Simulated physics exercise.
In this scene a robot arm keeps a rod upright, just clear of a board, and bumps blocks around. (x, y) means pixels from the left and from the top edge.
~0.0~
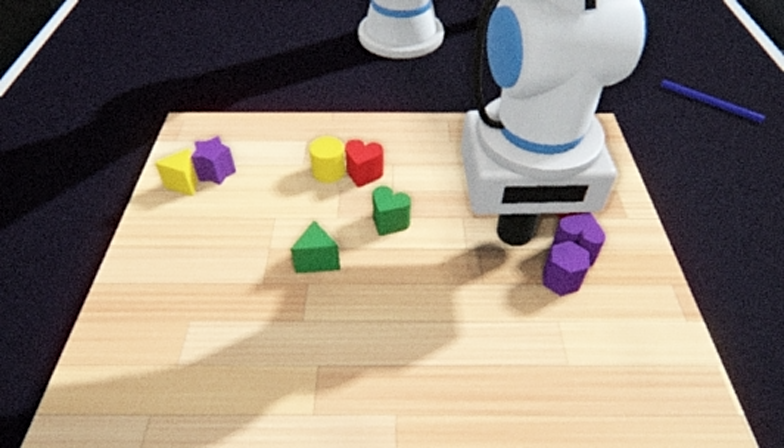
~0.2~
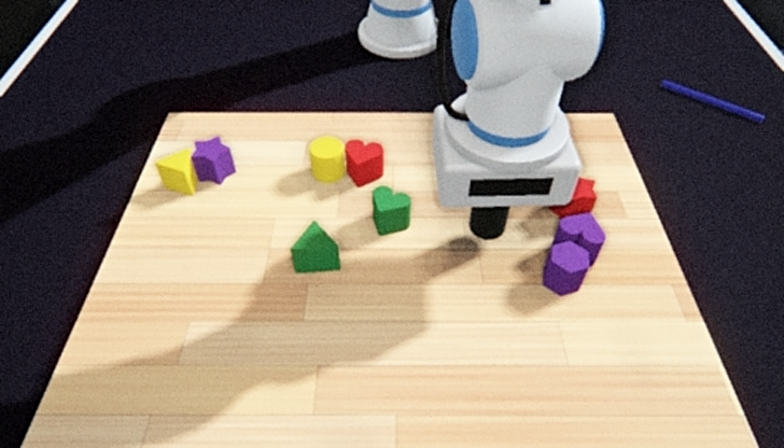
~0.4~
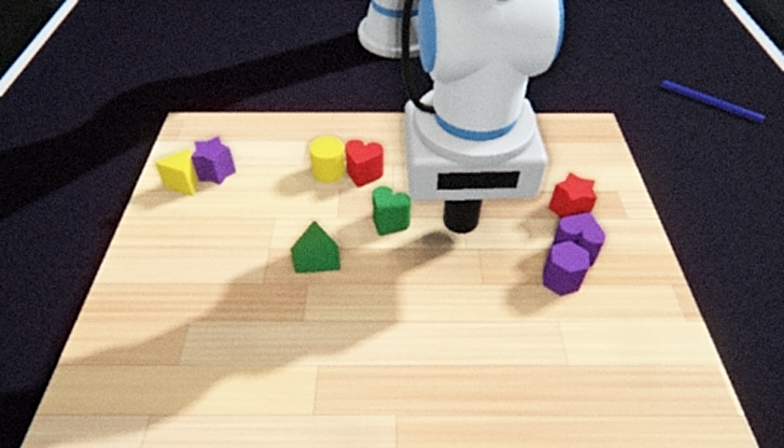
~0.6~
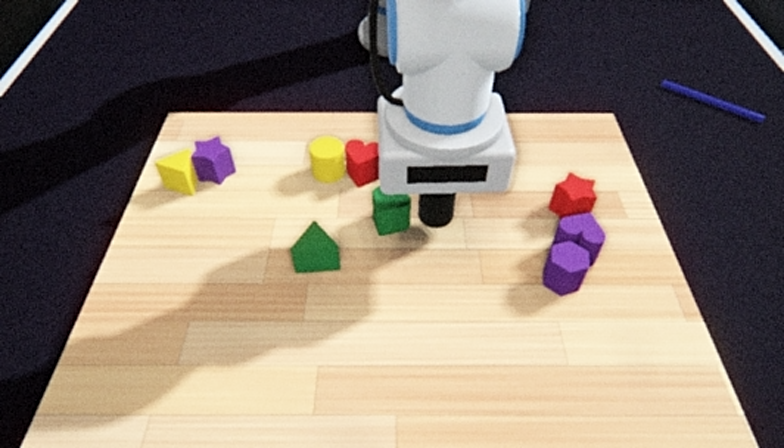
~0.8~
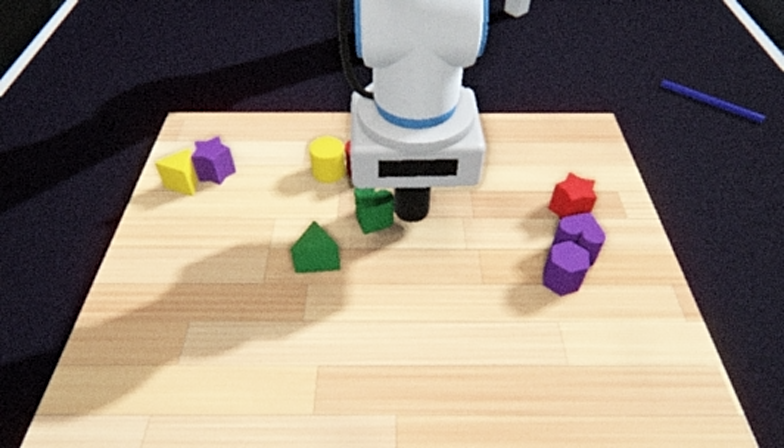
A white and blue robot arm with a black rod stands over a pale wooden board on a dark surface, seen from above at a fixed angle. Yellow and purple blocks sit at left, yellow, red and green ones nearer the middle, and purple ones at right. The arm sweeps left, uncovering a red star, then nudges the green heart slightly left while covering the red heart.
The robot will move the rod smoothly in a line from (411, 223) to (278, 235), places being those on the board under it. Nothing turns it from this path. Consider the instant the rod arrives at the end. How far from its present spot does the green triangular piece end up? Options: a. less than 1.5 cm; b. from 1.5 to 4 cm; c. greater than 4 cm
Option a.
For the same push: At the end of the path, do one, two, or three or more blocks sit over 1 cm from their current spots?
I predict one.
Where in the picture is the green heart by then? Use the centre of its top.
The centre of its top will be at (291, 183).
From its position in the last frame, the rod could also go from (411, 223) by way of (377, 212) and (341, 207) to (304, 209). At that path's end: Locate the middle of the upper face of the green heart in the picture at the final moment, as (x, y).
I'd expect the centre of its top face to be at (290, 207).
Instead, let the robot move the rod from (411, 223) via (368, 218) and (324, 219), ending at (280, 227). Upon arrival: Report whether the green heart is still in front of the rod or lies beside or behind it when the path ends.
Still in front.
On the path given first. One third of the way, rod (367, 215); green heart (329, 192), turned 25° clockwise.
Two thirds of the way, rod (321, 219); green heart (300, 185), turned 90° clockwise.
At the end, rod (276, 223); green triangular piece not moved; green heart (291, 183), turned 135° clockwise.
